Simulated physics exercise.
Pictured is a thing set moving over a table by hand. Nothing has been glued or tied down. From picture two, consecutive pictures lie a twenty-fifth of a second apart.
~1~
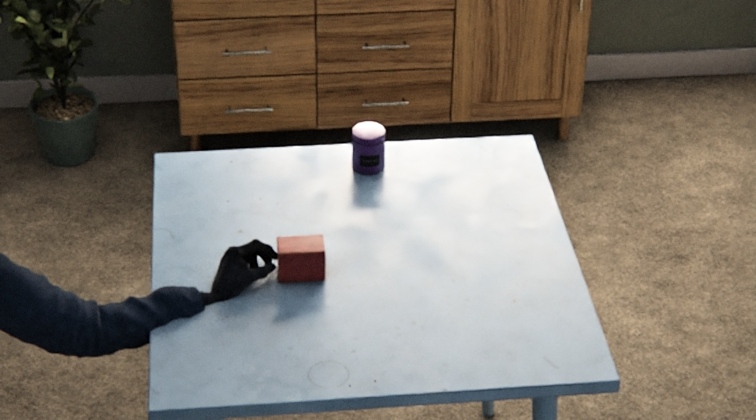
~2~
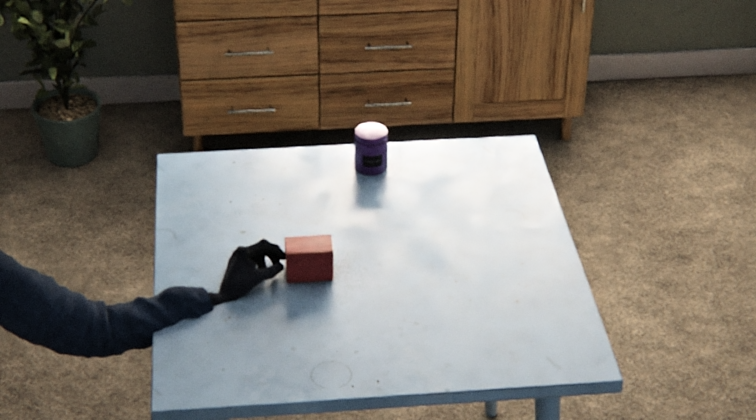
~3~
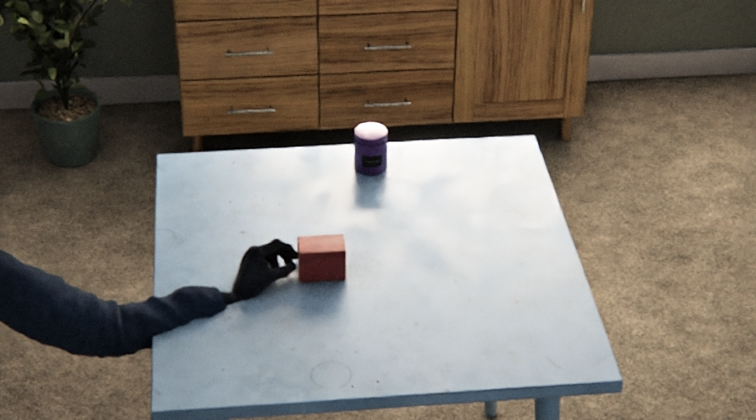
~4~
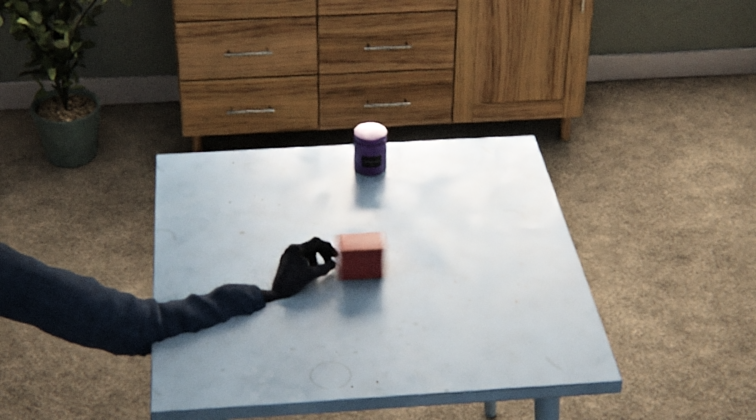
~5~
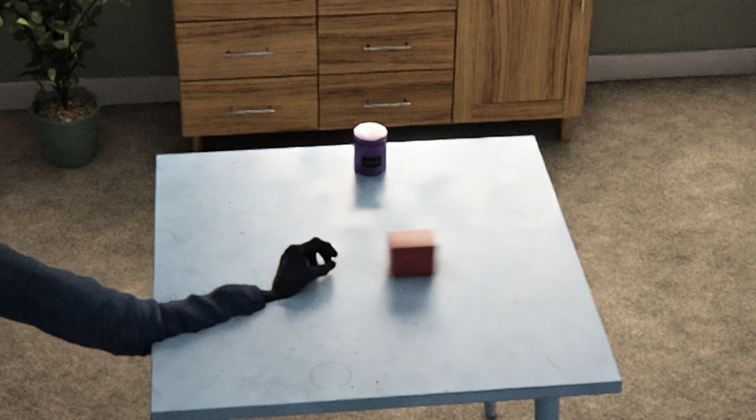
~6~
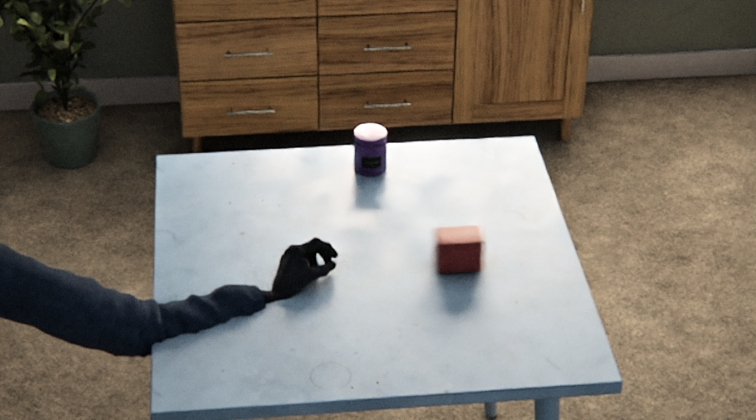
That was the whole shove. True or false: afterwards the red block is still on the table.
False.
Then, 0.20 s past the last view, red block now off the table.
Then, 0.40 s past the last view, things are still on the move.
Then, 0.60 s past the last view, as before.
Finally, off the table, red block.
